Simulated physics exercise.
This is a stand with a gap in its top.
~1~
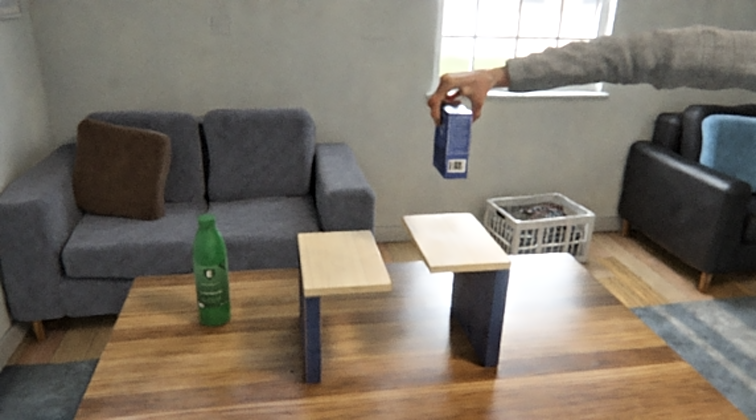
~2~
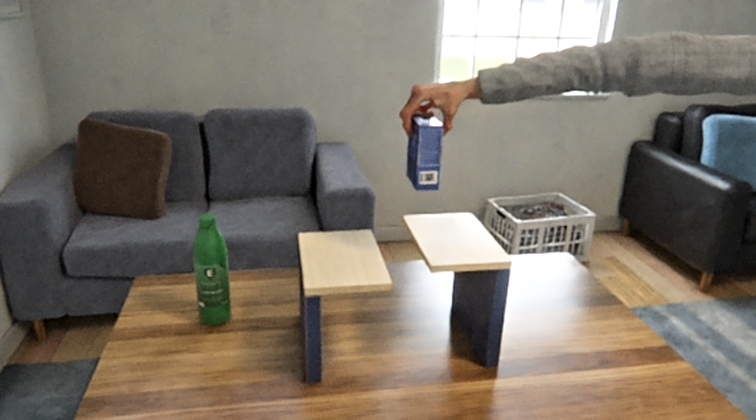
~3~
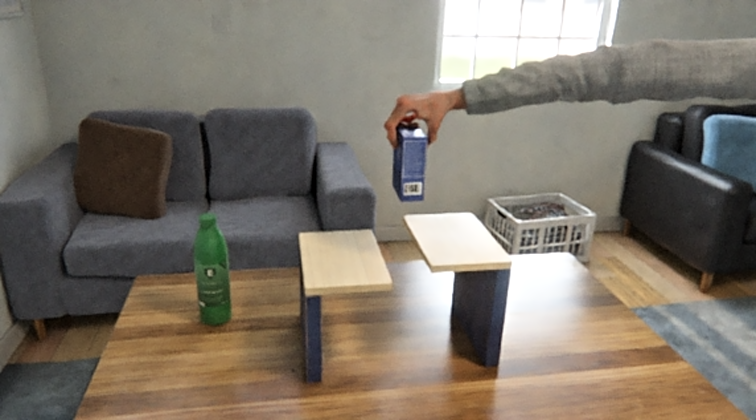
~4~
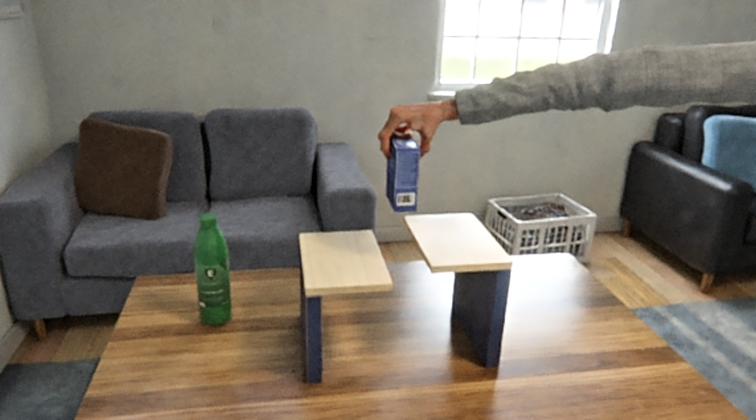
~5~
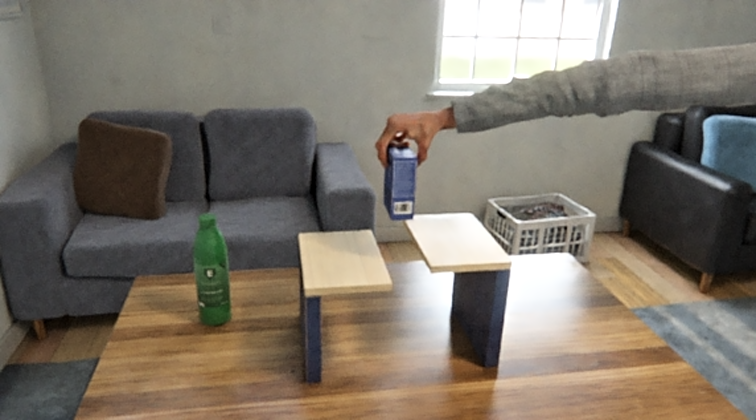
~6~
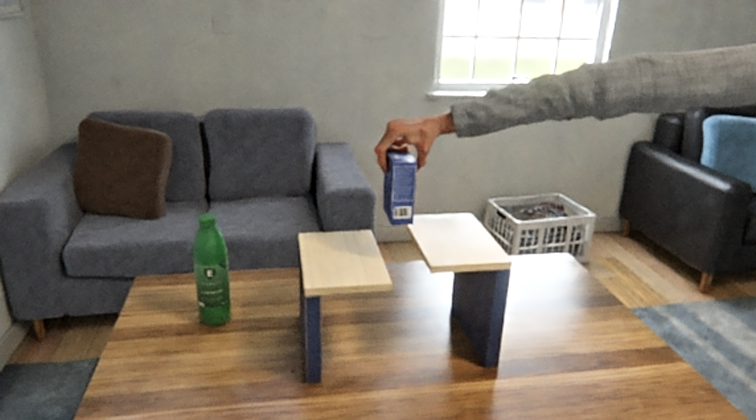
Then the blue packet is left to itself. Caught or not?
The packet reaches the table.
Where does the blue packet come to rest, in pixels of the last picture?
Near (393, 315).
Then, 0.20 s later than the last frame, blue packet moved a little near (398, 210).
Then, 0.30 s later than the last frame, blue packet moved well along near (395, 276).
Then, 0.40 s later than the last frame, blue packet moved well along near (393, 305).
When it is over, moved from the start, blue packet; green bottle as before. End places, in pixels of the last picture, blue packet near (393, 315). The packet drops through.
